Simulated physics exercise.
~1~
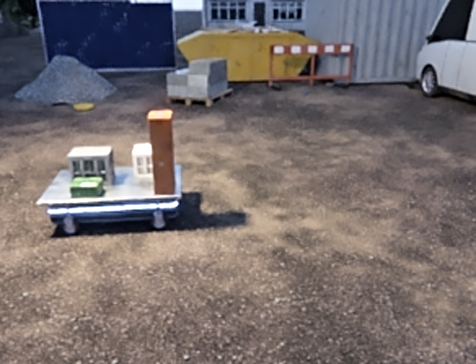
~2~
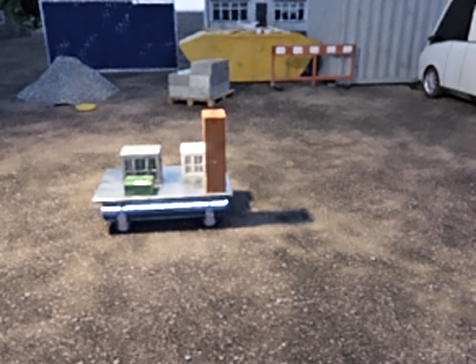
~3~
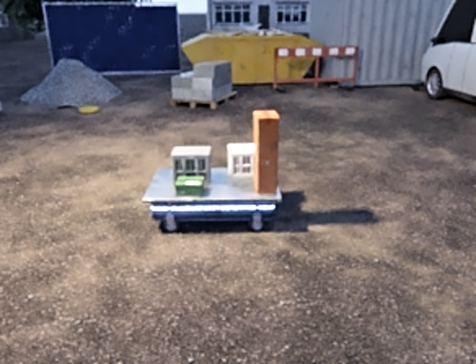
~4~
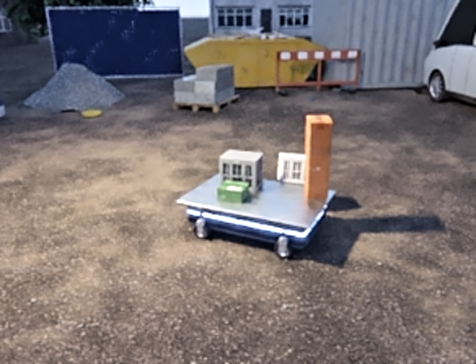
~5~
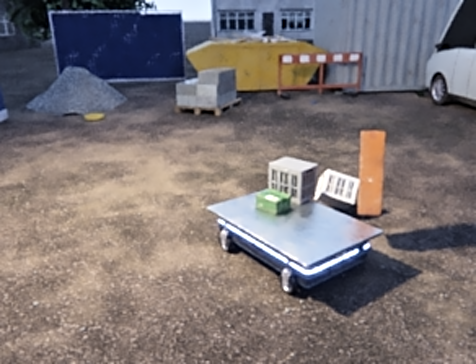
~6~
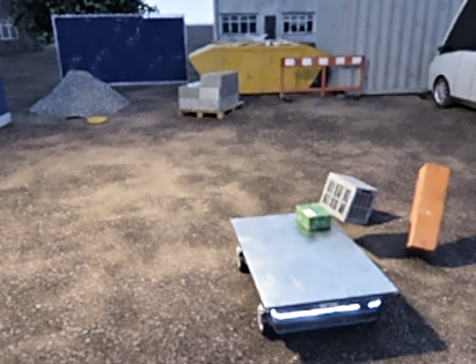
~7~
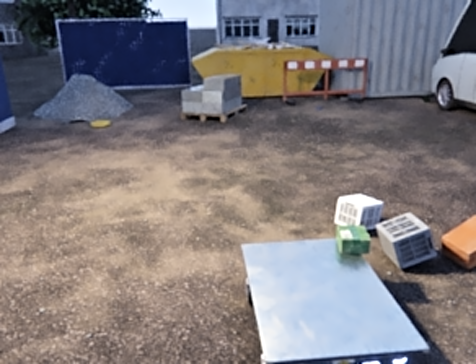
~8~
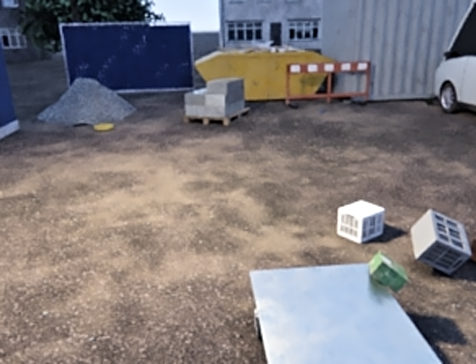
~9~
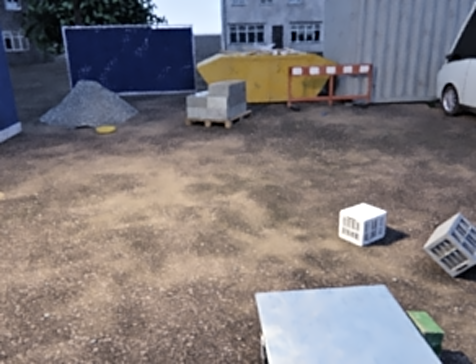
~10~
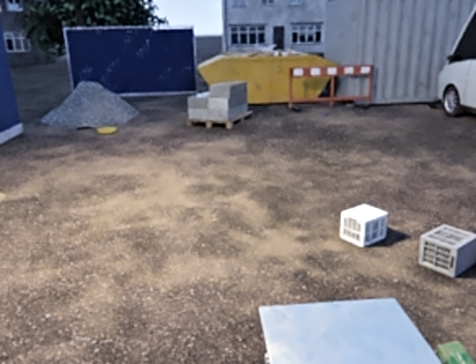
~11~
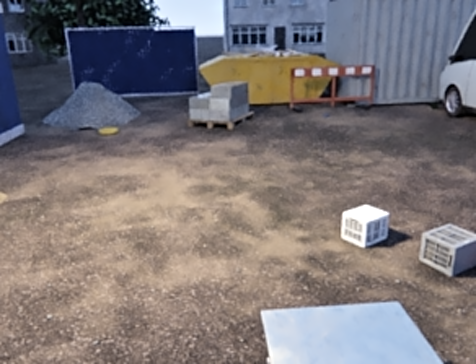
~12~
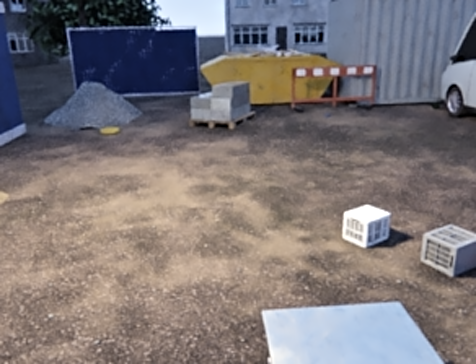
A cart rolls right, swings toward the viewer and sheds all its items before stopping.
